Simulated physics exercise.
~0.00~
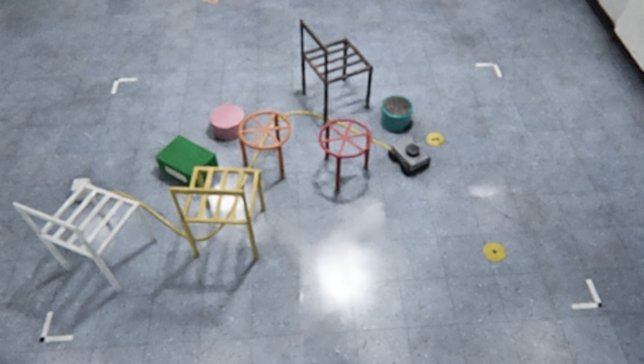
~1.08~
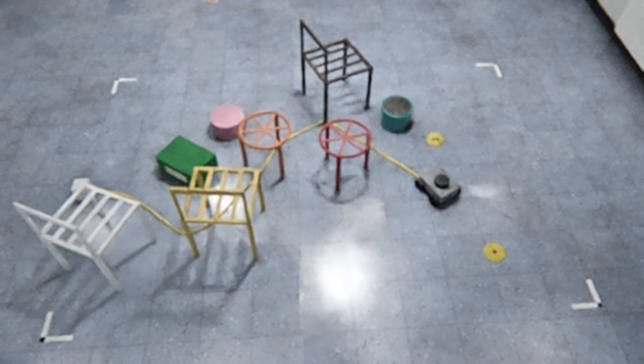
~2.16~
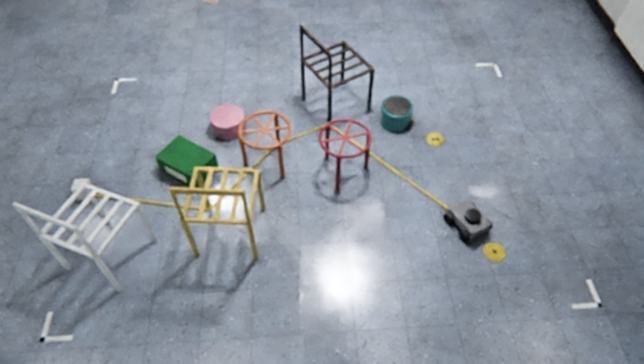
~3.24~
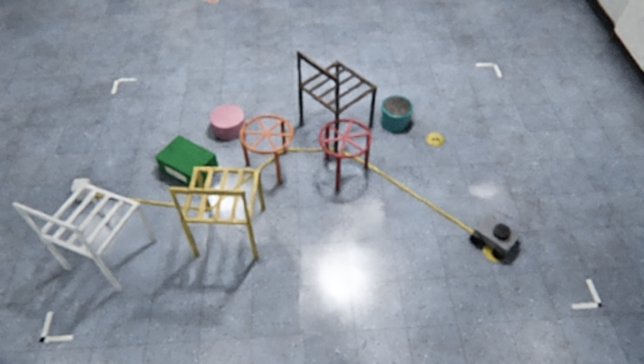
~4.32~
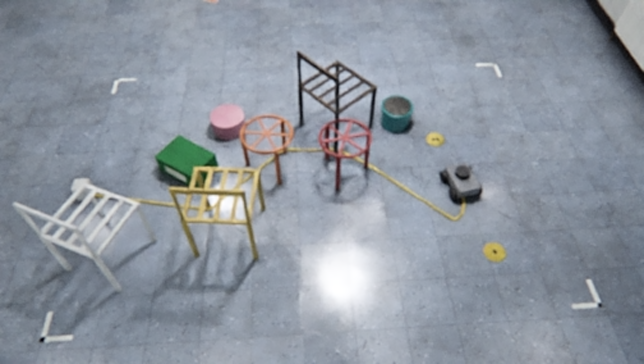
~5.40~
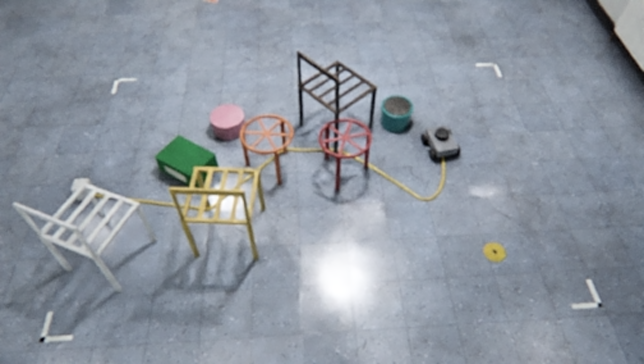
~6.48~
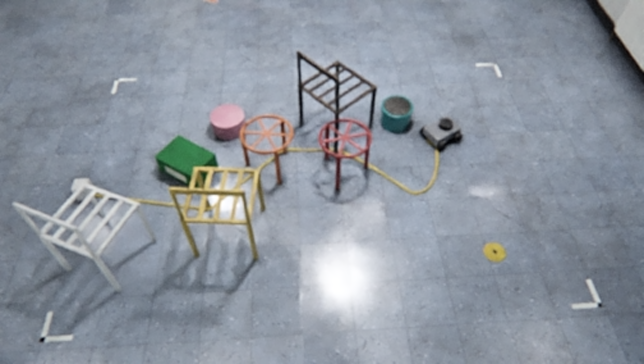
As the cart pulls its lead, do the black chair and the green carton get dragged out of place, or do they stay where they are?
The two end differently. The black chair gets shifted from its spot, while the green carton keeps its place.
